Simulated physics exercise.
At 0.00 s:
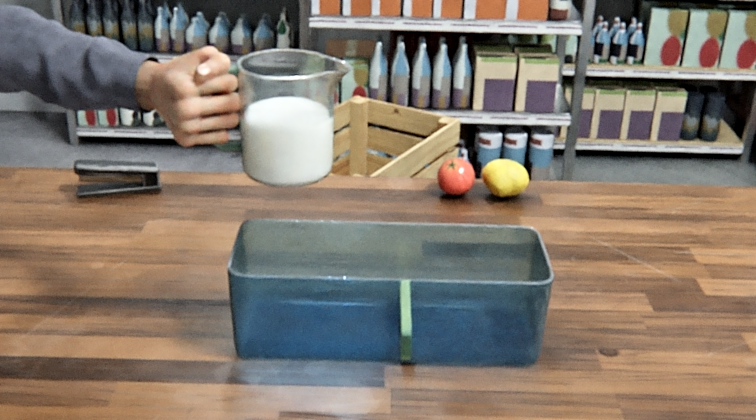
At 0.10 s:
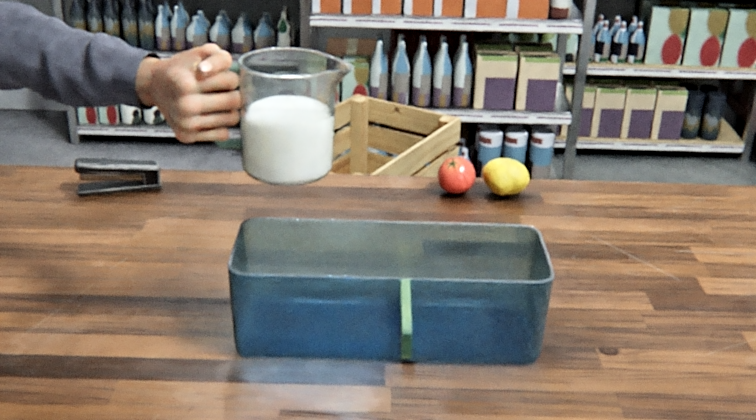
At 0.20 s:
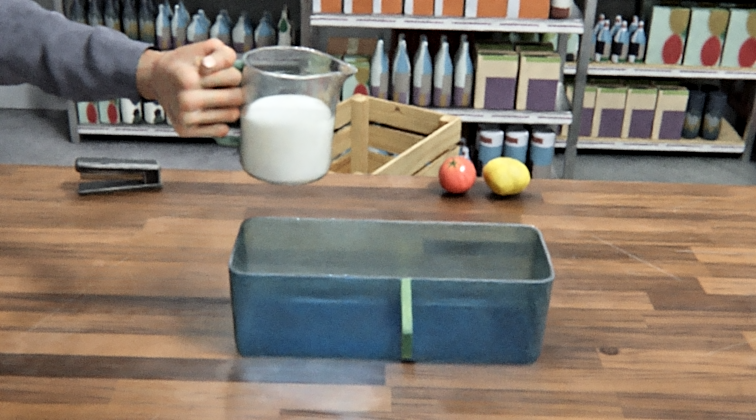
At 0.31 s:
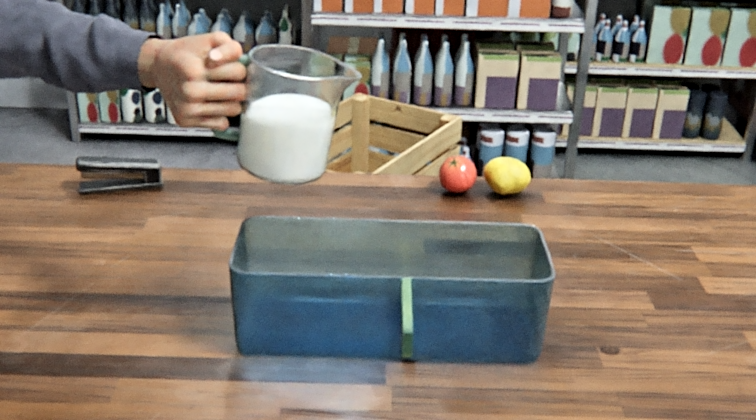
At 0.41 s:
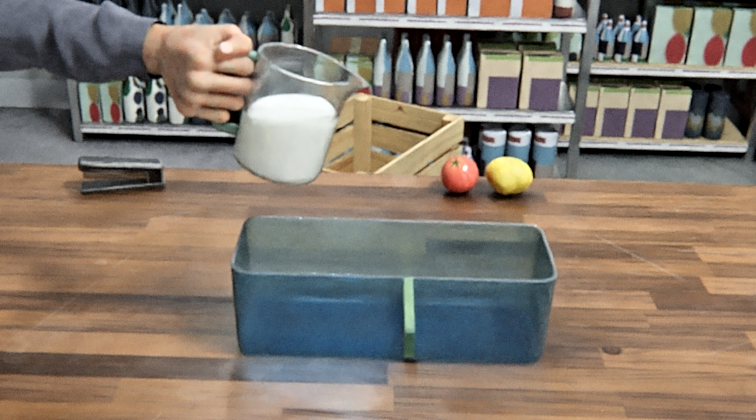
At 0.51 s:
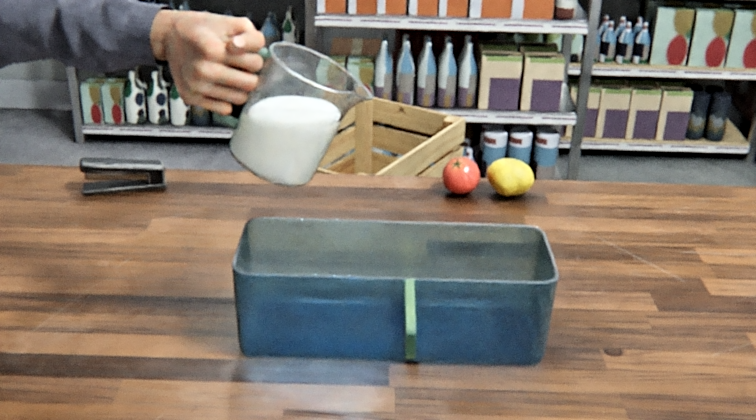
We see a hand holding a glass pitcher of milk above an empty blue oblong basin on a wooden table; the hand gradually tilts the pitcher to the right, its milk staying inside.
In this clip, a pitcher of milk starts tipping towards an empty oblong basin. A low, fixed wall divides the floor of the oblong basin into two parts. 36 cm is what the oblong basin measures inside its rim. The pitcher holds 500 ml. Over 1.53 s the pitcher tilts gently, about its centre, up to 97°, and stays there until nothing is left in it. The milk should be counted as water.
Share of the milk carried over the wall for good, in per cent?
Near 54 per cent.
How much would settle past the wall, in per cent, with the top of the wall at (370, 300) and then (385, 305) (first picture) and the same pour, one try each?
90 % and 85 %.
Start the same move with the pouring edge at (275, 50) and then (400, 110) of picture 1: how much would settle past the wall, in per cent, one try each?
Try 1: 10 %; try 2: 95 %.
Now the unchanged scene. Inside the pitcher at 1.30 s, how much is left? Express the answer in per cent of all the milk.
Around 42 percent of it.
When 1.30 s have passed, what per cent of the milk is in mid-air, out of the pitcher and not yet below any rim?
20 per cent, roughly.
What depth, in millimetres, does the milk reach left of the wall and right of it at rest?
About 8 mm left, about 14 mm right.
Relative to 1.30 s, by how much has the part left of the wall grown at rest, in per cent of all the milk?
It comes to near 38 per cent.
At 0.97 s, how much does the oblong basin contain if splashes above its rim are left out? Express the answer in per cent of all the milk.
I reckon close to 0 percent of it.
Then, 0.97 s in, the tilt is 68° and 92 per cent is still to pour, 0 is left of the wall and 0 right of it.
Then, 1.30 s in, the tilt is 92° and 41 per cent is still to pour, 6 is left of the wall and 33 right of it.
Then, 1.65 s in, the tilt is 97° and 9 per cent is still to pour, 32 is left of the wall and 54 right of it.
Then, 2.03 s in, the tilt is 97° and 1 per cent is still to pour, 43 is left of the wall and 54 right of it.
Finally, 45 per cent lies left of the wall, 54 right of it and 1 outside.
